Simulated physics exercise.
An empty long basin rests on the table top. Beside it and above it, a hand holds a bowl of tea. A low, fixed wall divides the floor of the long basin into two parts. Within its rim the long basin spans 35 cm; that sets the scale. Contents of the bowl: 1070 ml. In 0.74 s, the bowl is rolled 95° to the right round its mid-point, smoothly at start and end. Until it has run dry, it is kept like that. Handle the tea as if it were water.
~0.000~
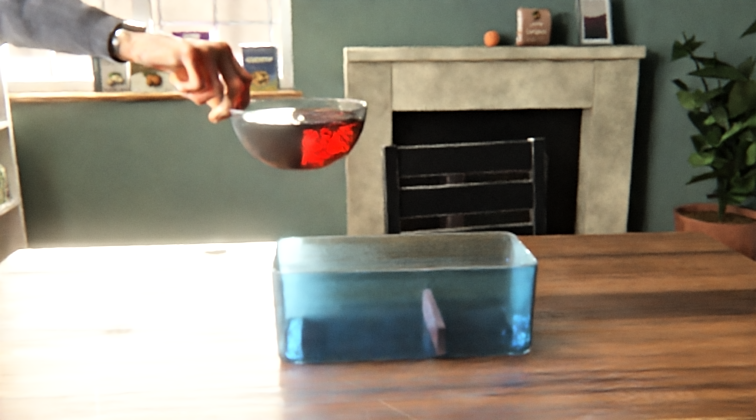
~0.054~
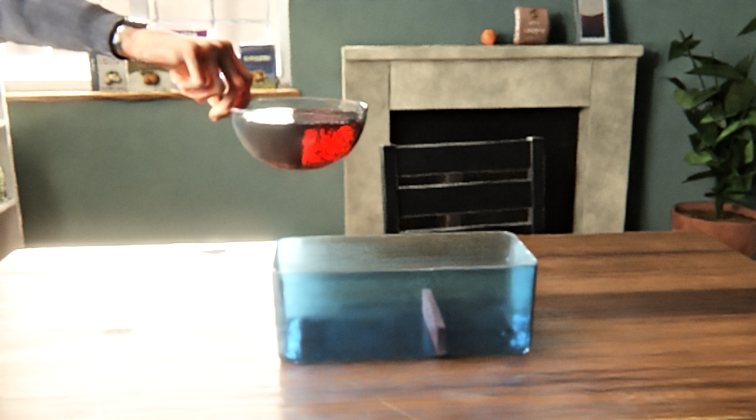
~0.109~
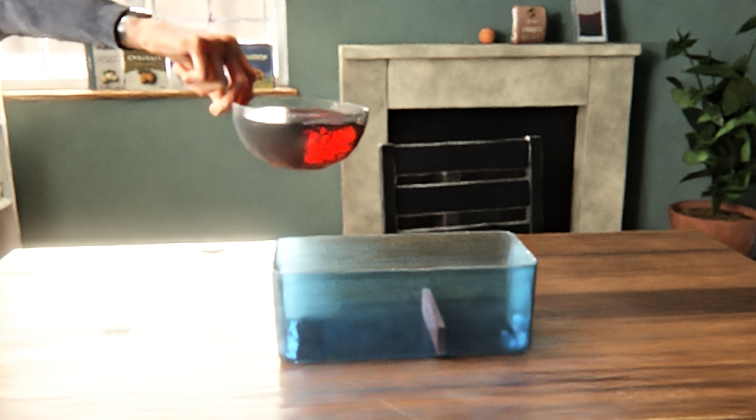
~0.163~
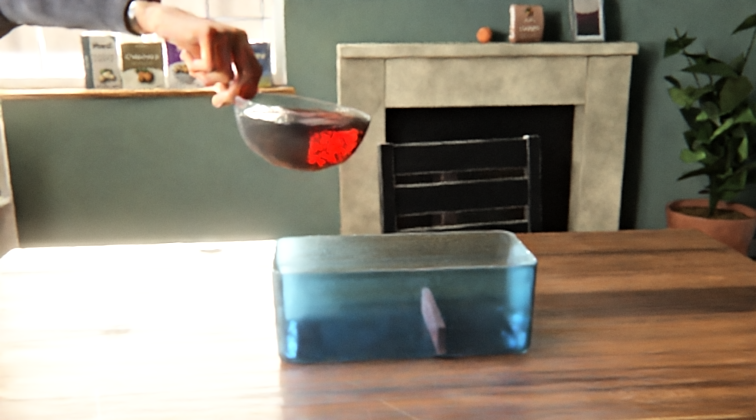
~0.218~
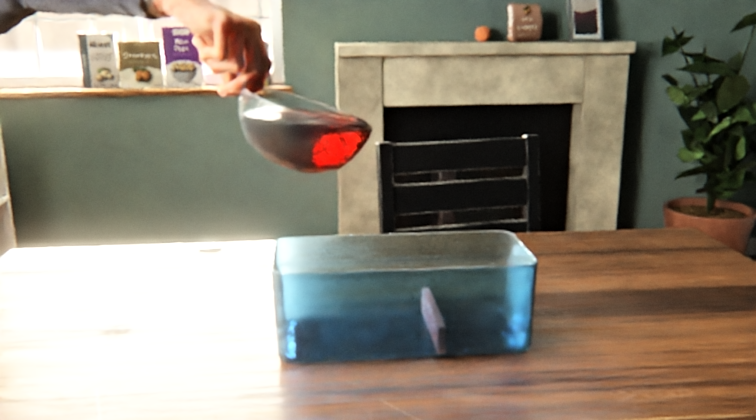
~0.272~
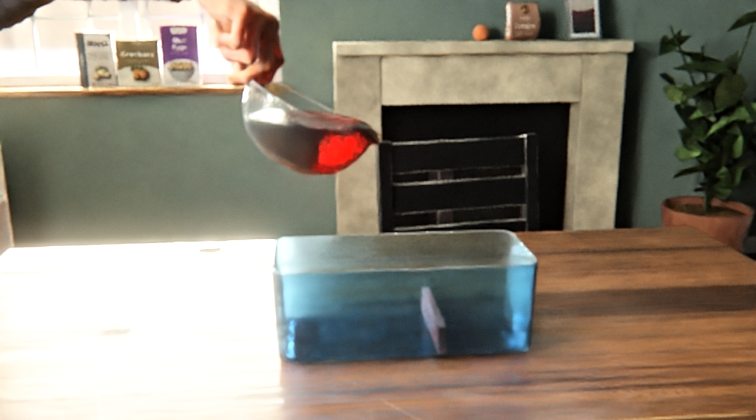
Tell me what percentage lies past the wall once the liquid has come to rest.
Some 29 per cent.
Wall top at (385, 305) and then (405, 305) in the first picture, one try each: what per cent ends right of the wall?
It comes to 75 per cent, and then 60 per cent.
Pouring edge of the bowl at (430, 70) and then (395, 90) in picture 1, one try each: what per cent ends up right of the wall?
Respectively about 65 and 55 percent.
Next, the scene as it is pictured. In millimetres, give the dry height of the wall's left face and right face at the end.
Noted: Left near 18 mm, right near 22 mm.
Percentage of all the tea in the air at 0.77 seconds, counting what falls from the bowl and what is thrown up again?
7 per cent, roughly.
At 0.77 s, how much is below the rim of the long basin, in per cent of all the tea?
Value: Approx. 90 %.
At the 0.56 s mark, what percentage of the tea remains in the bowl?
Some 22 % of it is still there.
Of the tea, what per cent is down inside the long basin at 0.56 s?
Roughly 32 per cent.
By 0.56 s the tilt is 82° and 22 per cent is still to pour, 18 is left of the wall and 13 right of it.
By 0.77 s the tilt is 95° and 2 per cent is still to pour, 64 is left of the wall and 26 right of it.
By 1.00 s the tilt is 95° and 0 per cent is still to pour, 68 is left of the wall and 28 right of it.
By 1.24 s the tilt is 95° and 0 per cent is still to pour, 68 is left of the wall and 29 right of it.
At rest 68 per cent lies left of the wall, 29 right of it and 3 outside.
